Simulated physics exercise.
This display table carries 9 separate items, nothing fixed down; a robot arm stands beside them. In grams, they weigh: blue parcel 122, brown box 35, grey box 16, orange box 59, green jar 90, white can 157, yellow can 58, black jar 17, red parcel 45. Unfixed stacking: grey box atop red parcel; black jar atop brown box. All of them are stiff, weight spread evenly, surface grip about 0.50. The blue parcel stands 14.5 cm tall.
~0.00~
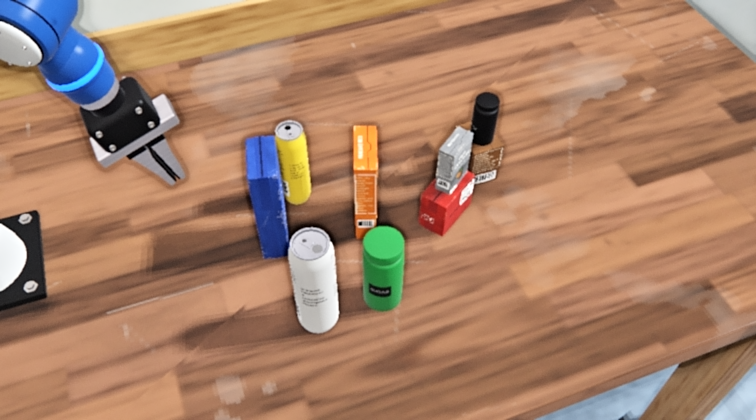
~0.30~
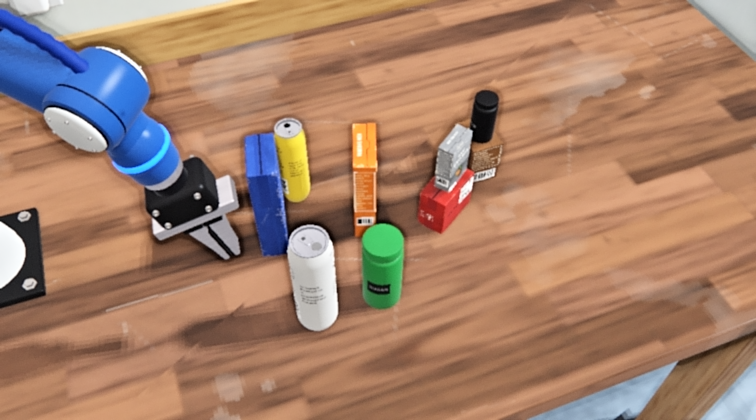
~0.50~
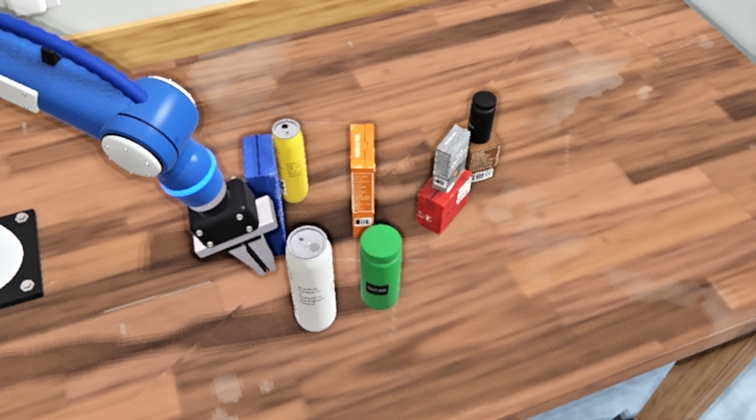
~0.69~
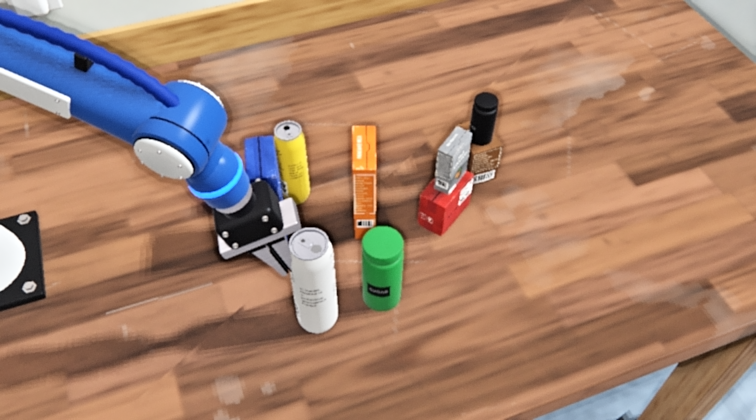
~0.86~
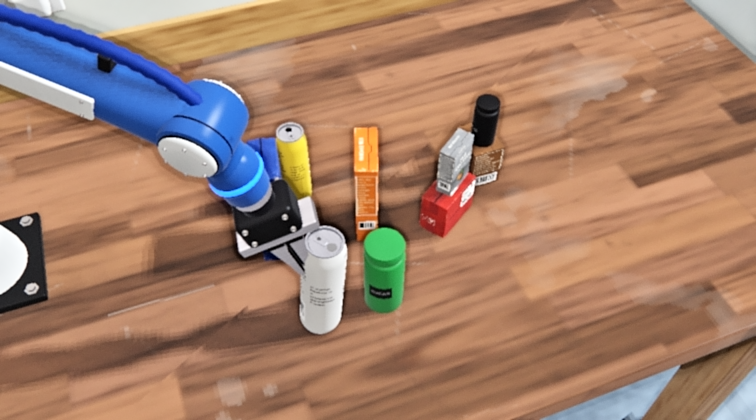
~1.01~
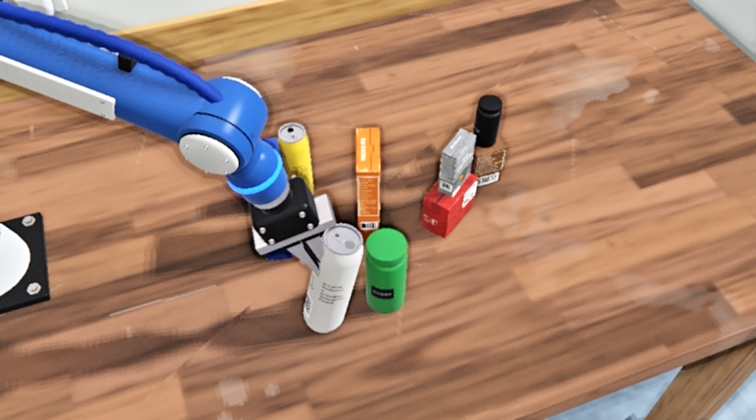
On a wooden table, a blue robot arm moves right and tilts the white can rightward.
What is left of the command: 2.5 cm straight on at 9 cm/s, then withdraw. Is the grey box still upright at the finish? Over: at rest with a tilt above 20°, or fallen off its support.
Yes.
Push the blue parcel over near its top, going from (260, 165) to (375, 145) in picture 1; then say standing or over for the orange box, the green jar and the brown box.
Outcome - orange box: Fell, green jar: Stayed up, brown box: Stayed up.
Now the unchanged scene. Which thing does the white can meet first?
Green jar.
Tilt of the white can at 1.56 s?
About 30°.
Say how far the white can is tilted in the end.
It comes to rest some 90° from upright.
Around 1.26 s, green jar and white can touch at 1.18 s; off upright white can 22°, green jar 4°.
Around 1.56 s, off upright white can 28°, green jar 5°.
Around 2.01 s, off upright white can 90°.
At rest, past 20° or fallen, white can. Standing, blue parcel, yellow can, green jar, orange box, red parcel, brown box, black jar and grey box.
